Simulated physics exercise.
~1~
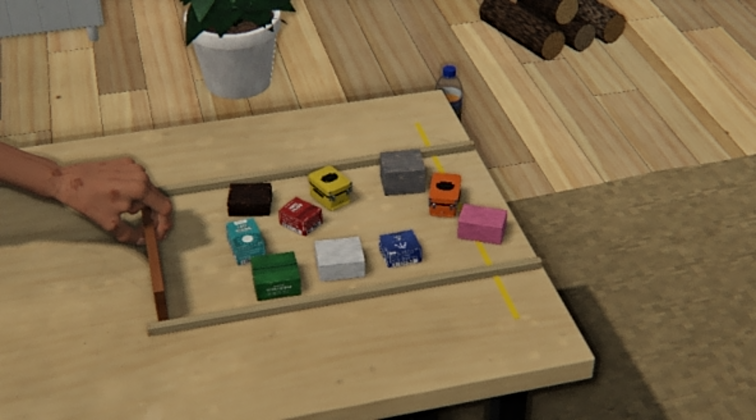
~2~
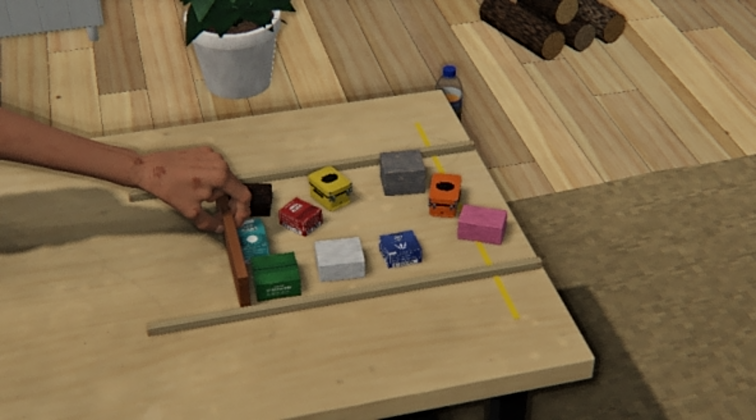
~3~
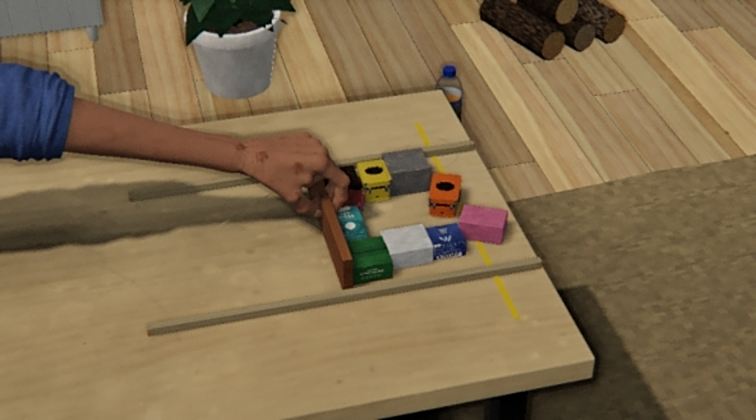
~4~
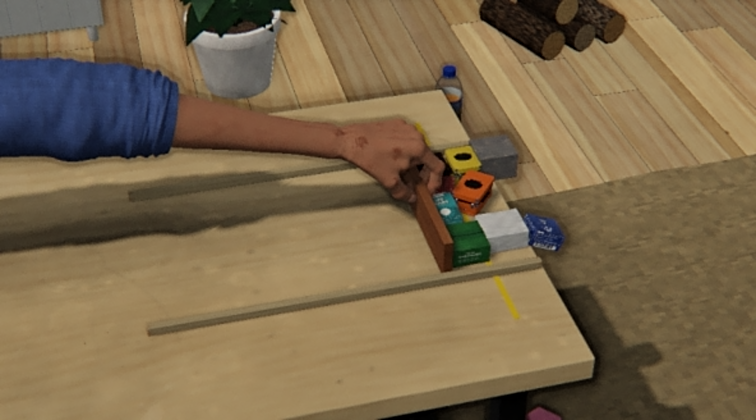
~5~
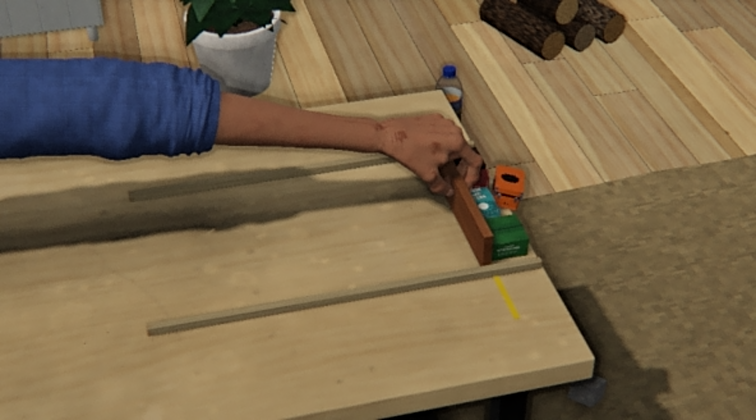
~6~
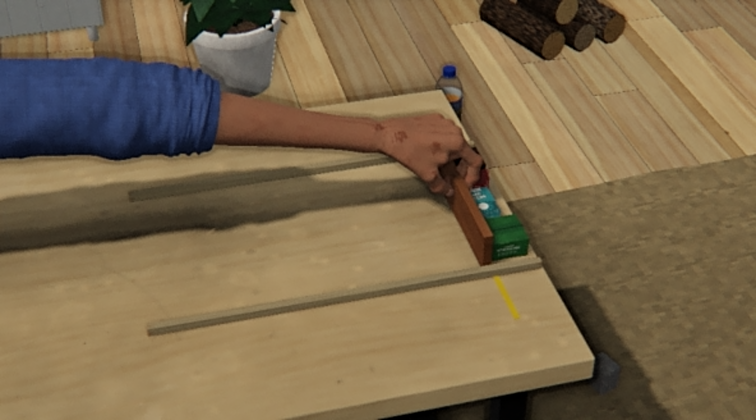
A hand slides an upright board right across the table, pushing several small blocks off the edge.
